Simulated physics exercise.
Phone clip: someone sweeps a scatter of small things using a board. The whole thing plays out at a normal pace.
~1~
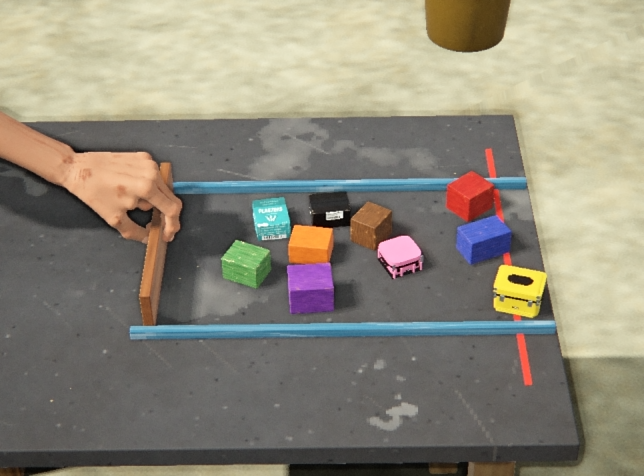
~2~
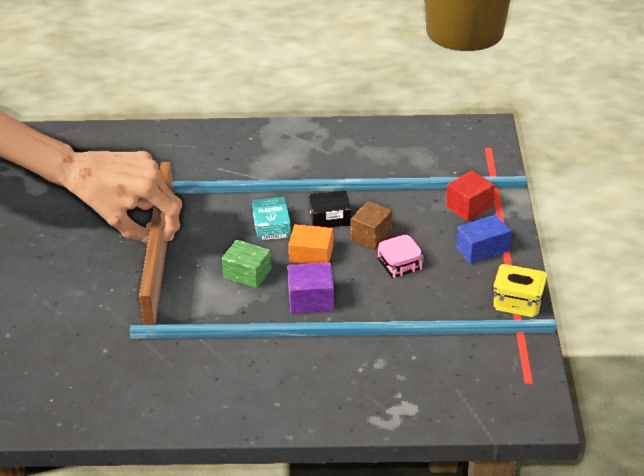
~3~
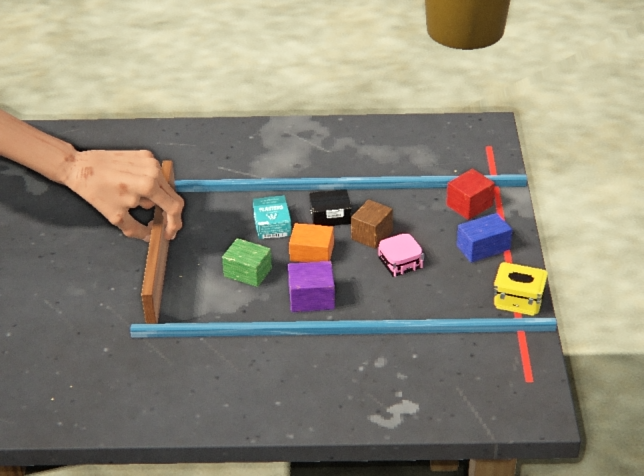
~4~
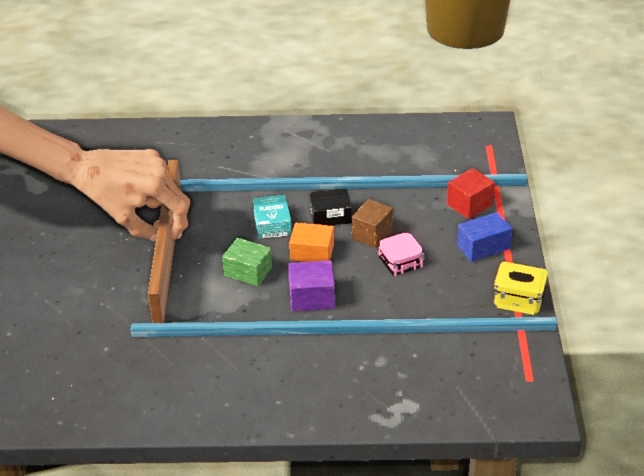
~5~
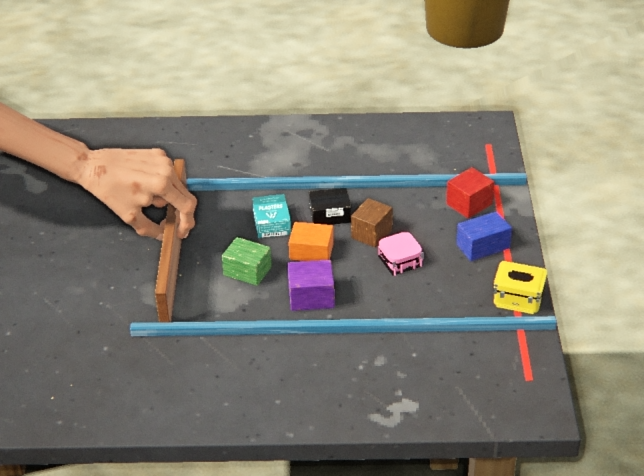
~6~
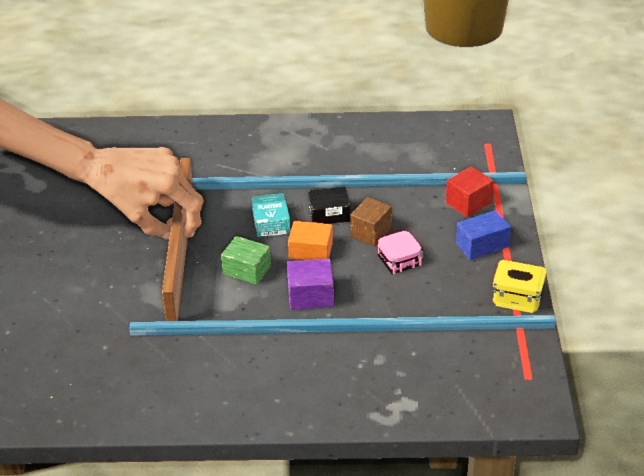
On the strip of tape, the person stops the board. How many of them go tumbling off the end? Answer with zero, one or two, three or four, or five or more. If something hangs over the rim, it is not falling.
Five or more.
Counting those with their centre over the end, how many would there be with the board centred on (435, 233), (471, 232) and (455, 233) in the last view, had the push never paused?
0, 2 and 1.
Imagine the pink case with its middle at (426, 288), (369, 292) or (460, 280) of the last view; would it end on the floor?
Place by place, it is lost; comes down; is lost.
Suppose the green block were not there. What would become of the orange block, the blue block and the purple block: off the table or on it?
Orange block - safe; blue block - gone; purple block - safe.
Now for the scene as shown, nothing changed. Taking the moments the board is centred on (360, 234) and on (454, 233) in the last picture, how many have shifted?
That gives 7 for the first and 10 for the second.
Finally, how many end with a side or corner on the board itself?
I count 4 of them.
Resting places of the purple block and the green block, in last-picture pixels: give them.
Result: One about (537, 281), other about (529, 255).
Soon after, none off yet; yellow case at rest near (519, 286); blue block at rest near (483, 235); red block at rest near (470, 192).
Then, none off yet; yellow case moved a little near (532, 285); blue block moved about its own width near (532, 229); red block moved well along near (536, 183).
At rest, the number that fall off is five or more; fallen, black box, brown block, pink case, red block, blue block and yellow case.
